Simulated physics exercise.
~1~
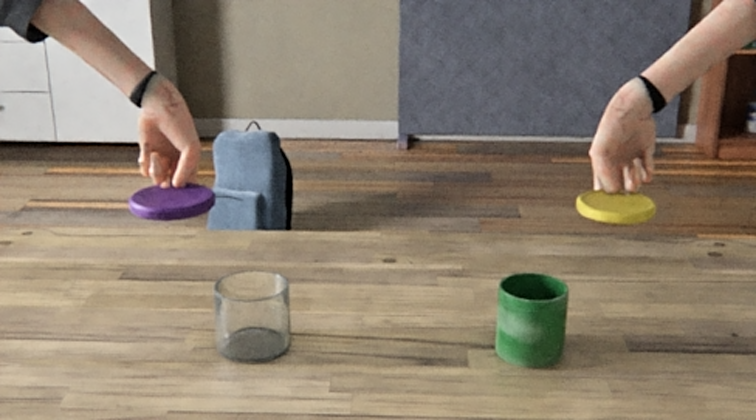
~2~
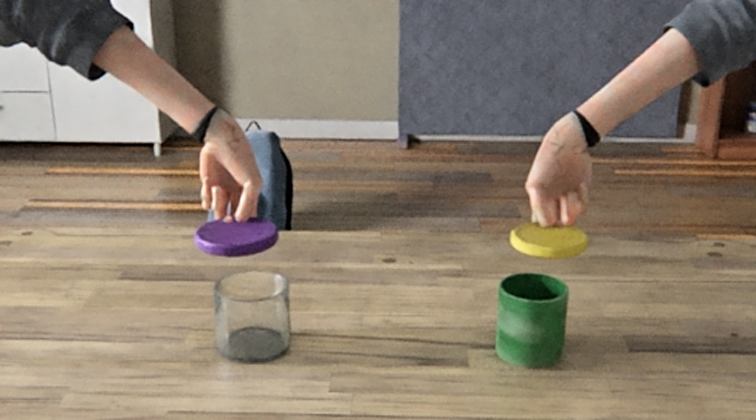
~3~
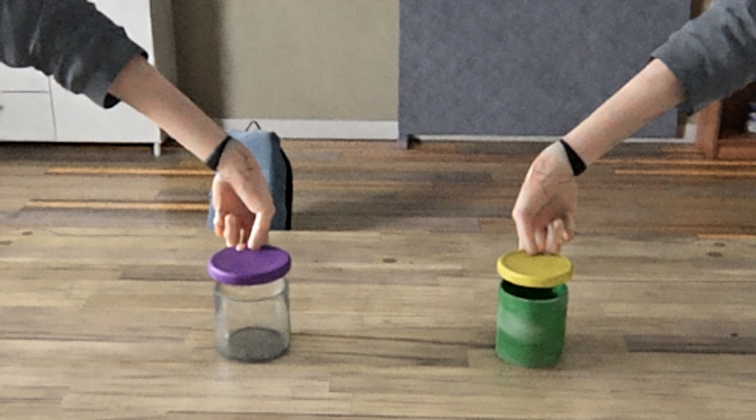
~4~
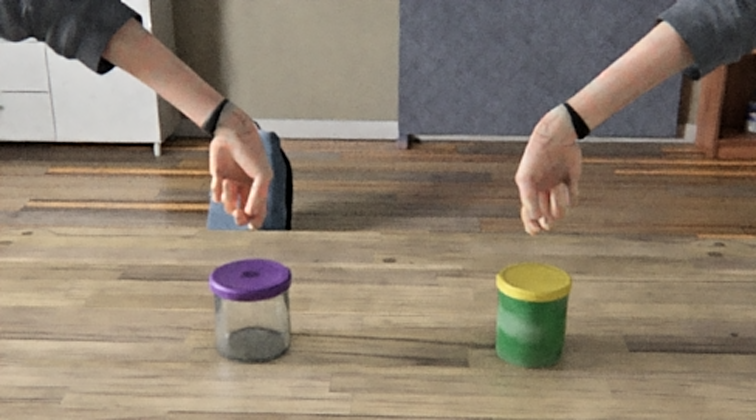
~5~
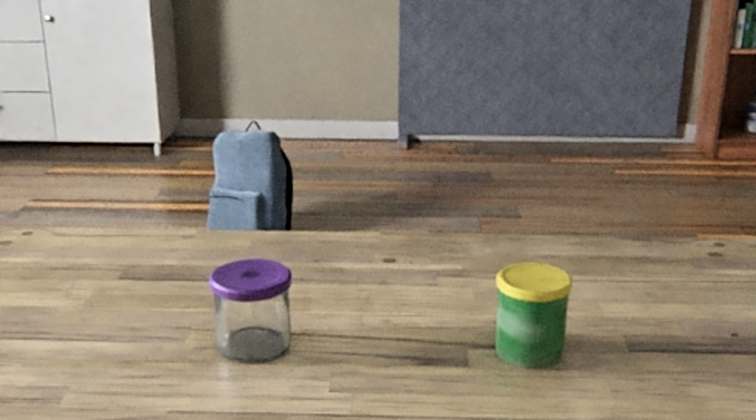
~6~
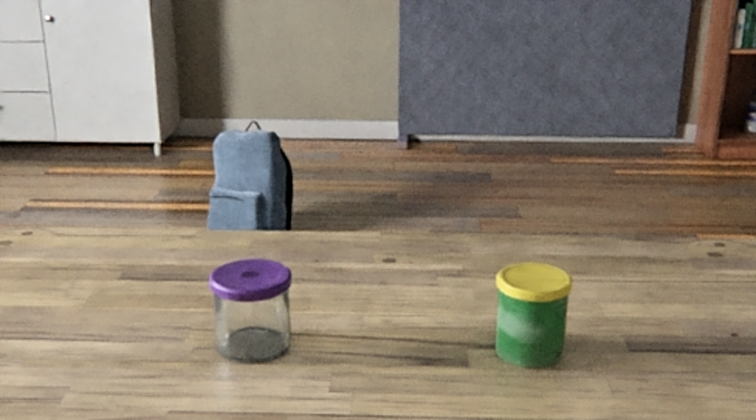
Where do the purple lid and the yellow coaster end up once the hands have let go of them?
The purple lid rests on the rim of the clear glass, and the yellow coaster rests on the rim of the green cup.
